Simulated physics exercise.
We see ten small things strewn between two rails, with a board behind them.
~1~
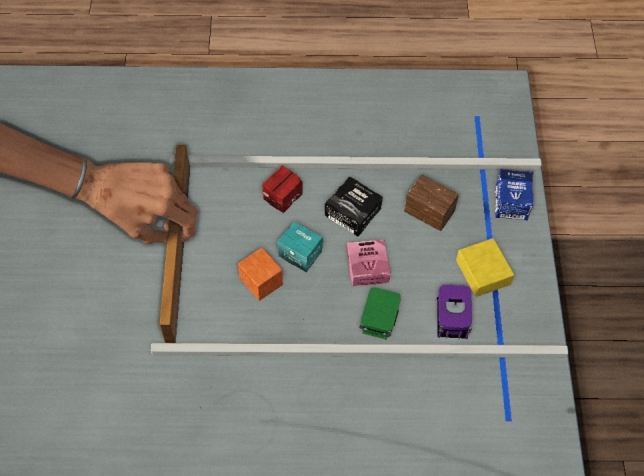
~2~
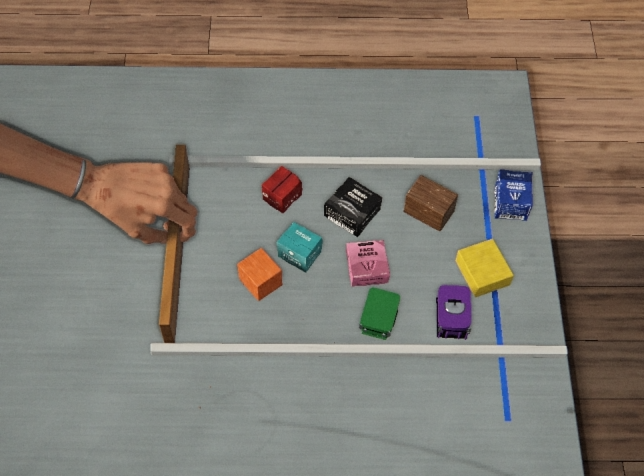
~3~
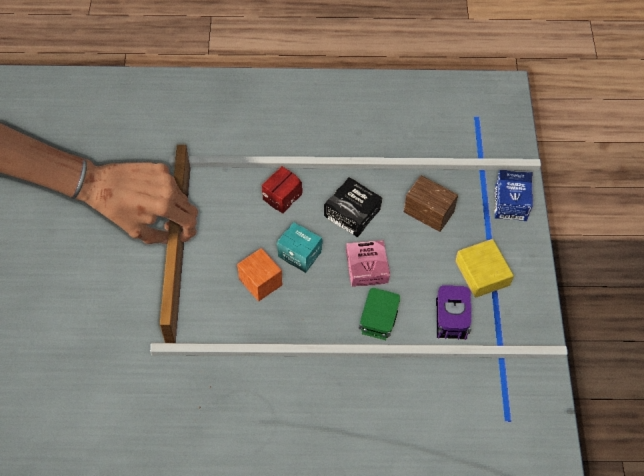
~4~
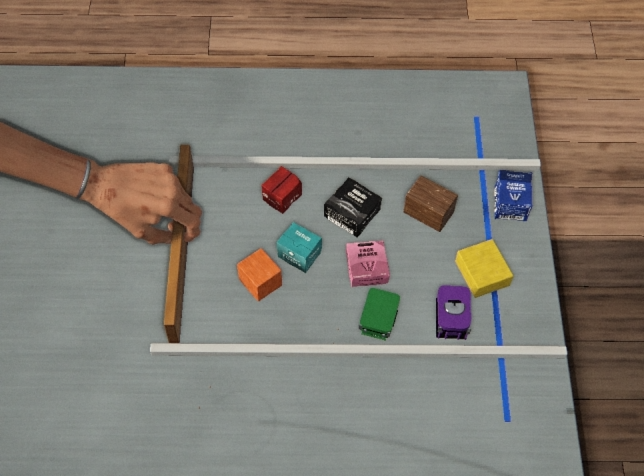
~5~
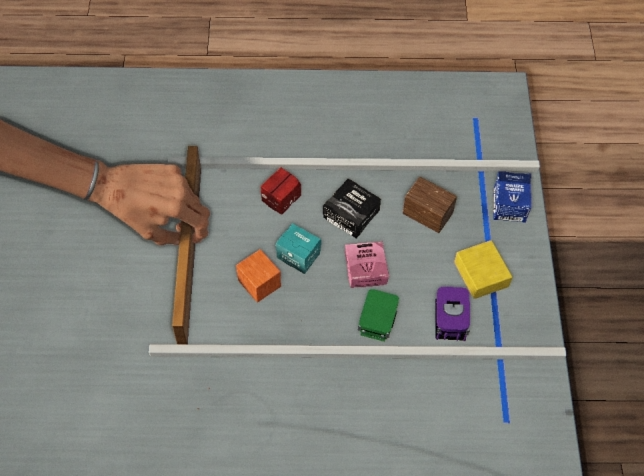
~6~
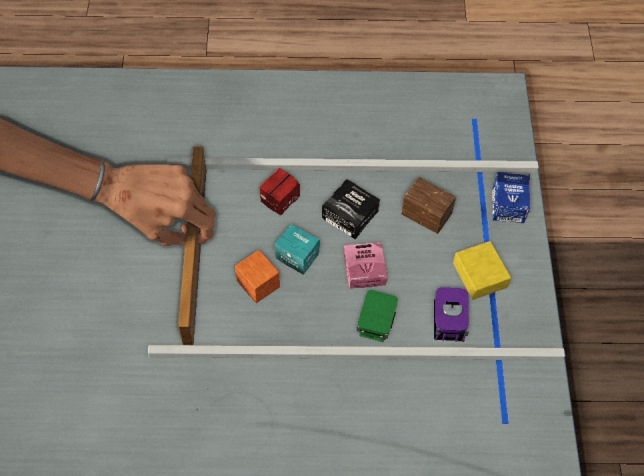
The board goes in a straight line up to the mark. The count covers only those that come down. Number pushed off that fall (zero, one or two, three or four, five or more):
One or two.
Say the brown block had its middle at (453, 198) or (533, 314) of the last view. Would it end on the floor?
Spot by spot, it stays put and then it drops away.
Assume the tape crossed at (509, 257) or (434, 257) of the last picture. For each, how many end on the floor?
The counts: 5 and 0.
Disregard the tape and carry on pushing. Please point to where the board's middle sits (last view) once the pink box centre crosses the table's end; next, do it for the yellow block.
Approx. (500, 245) / approx. (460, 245) for the other.
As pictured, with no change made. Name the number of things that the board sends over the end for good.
The answer: 1 exactly.
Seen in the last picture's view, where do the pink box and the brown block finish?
Looks like one lands around (545, 285), and the other around (547, 241).
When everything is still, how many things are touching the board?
That makes 5.
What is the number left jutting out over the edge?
So the number is 4.
Early on, none off yet; blue box at rest near (511, 198); yellow block at rest near (482, 270); purple case at rest near (451, 315).
A while later, none off yet; blue box at rest near (511, 198); yellow block travelled a little near (494, 272); purple case travelled a little near (464, 314).
Finally, the number that fall off is one or two; lost, yellow block.
